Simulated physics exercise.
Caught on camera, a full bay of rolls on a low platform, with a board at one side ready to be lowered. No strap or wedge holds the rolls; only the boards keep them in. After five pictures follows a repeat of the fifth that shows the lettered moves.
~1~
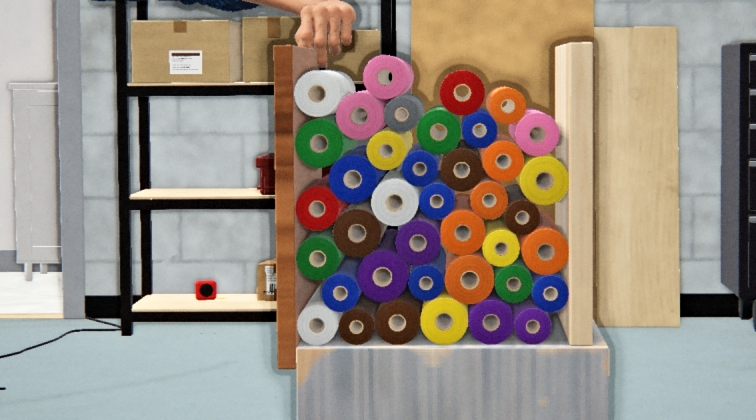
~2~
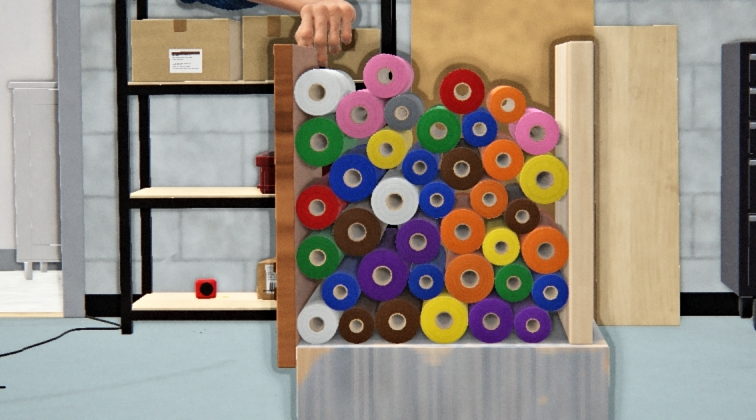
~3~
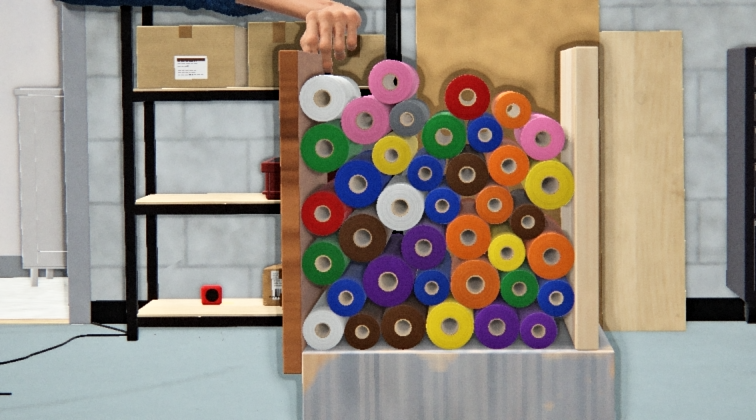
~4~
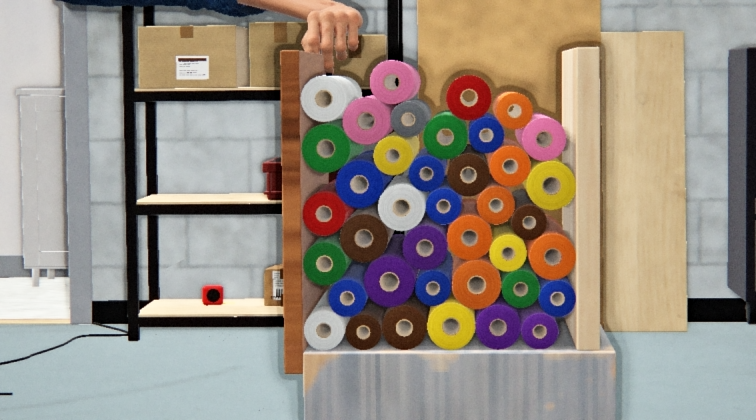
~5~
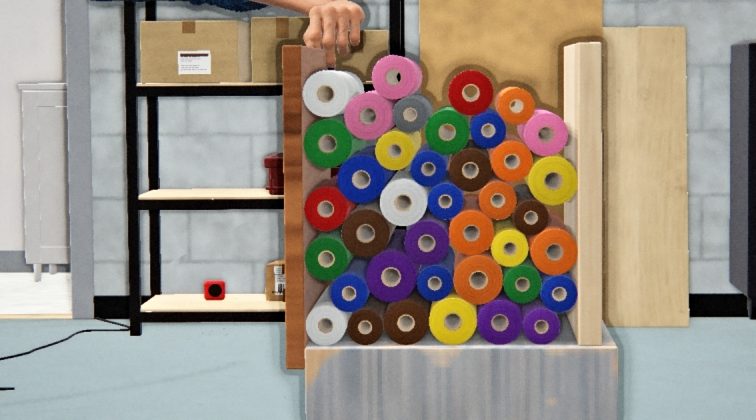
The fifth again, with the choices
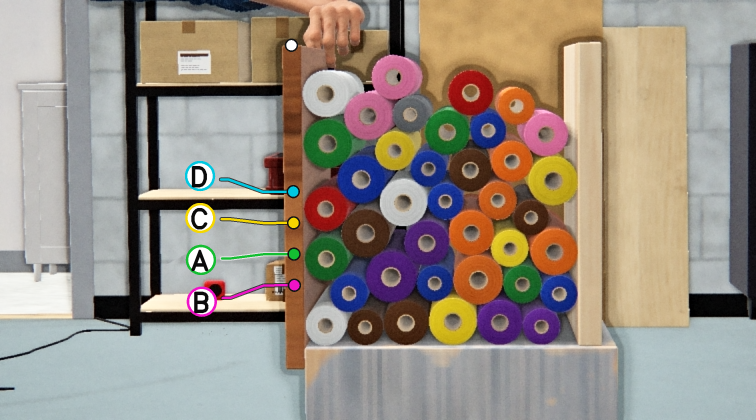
Colourful rolls in white, pink, purple, orange, green, blue, yellow, red and brown fill a bay between two upright boards on a low platform, seen straight on in a room with a pale block wall. A hand grips the top of the reddish-brown left board, beside black shelving holding cardboard boxes. The rolls and boards stay in place relative to one another while the view shifts slightly.
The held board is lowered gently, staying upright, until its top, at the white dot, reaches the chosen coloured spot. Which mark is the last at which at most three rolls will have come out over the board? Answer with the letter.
It can be let down to D.
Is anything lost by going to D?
Yes.
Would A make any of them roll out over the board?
At A: Yes.
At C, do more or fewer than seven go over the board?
It loses fewer than seven.
On the copy, A at (294, 254); B at (294, 285); C at (294, 223); D at (293, 191); the white dot at (291, 45).
On D. First, top of the board (303, 111).
Then, top of the board (304, 187).
Finally, top of the board (304, 191), one out over the board.
By contrast, A more than three out over the board; B more than three out over the board; C four out over the board.
